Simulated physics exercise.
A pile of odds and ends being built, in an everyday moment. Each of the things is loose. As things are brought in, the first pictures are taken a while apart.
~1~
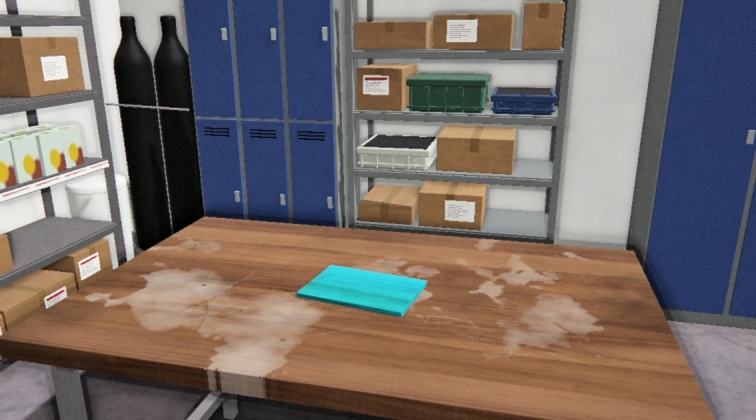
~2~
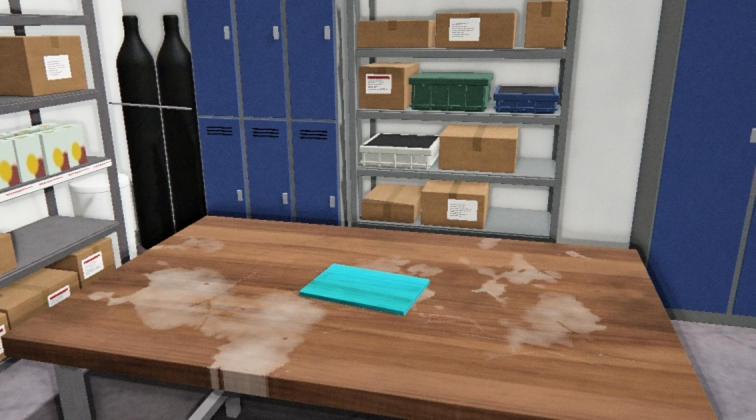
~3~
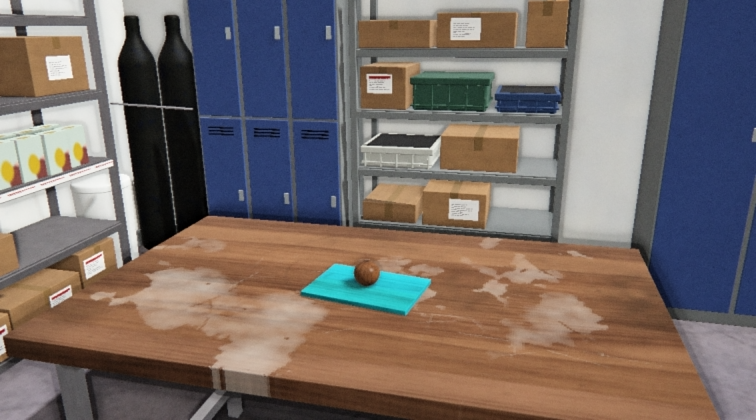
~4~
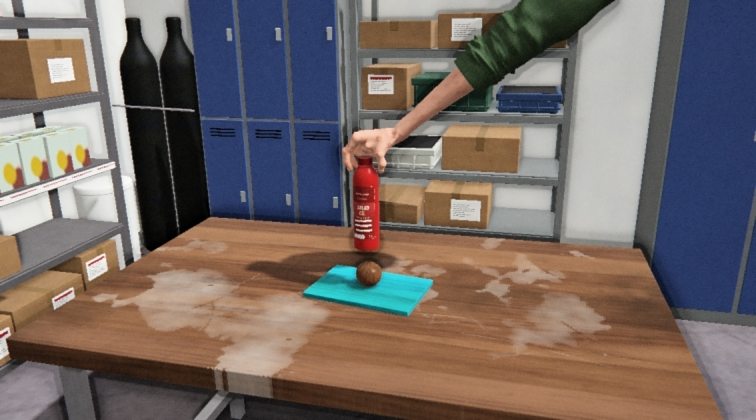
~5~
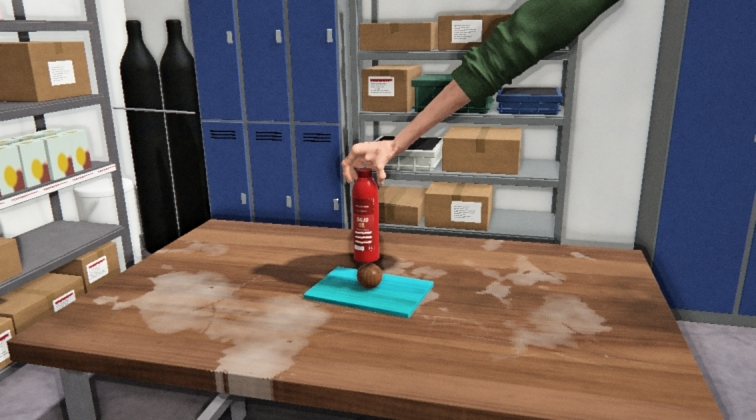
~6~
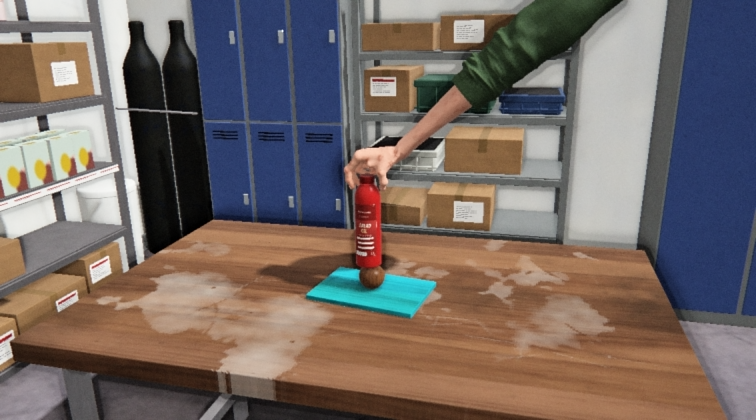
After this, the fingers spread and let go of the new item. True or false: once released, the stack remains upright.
False.
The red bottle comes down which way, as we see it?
Off leftwards in the picture.
Then, 0.50 s after the last picture, red bottle tipped 46° from how it was near (338, 229).
Then, 0.60 s after the last picture, red bottle now fallen.
Then, 0.90 s after the last picture, things are still on the move.
Then, 2.30 s after the last picture, as before.
By the end, fallen, red bottle; the other 2 in place. The pile comes apart.
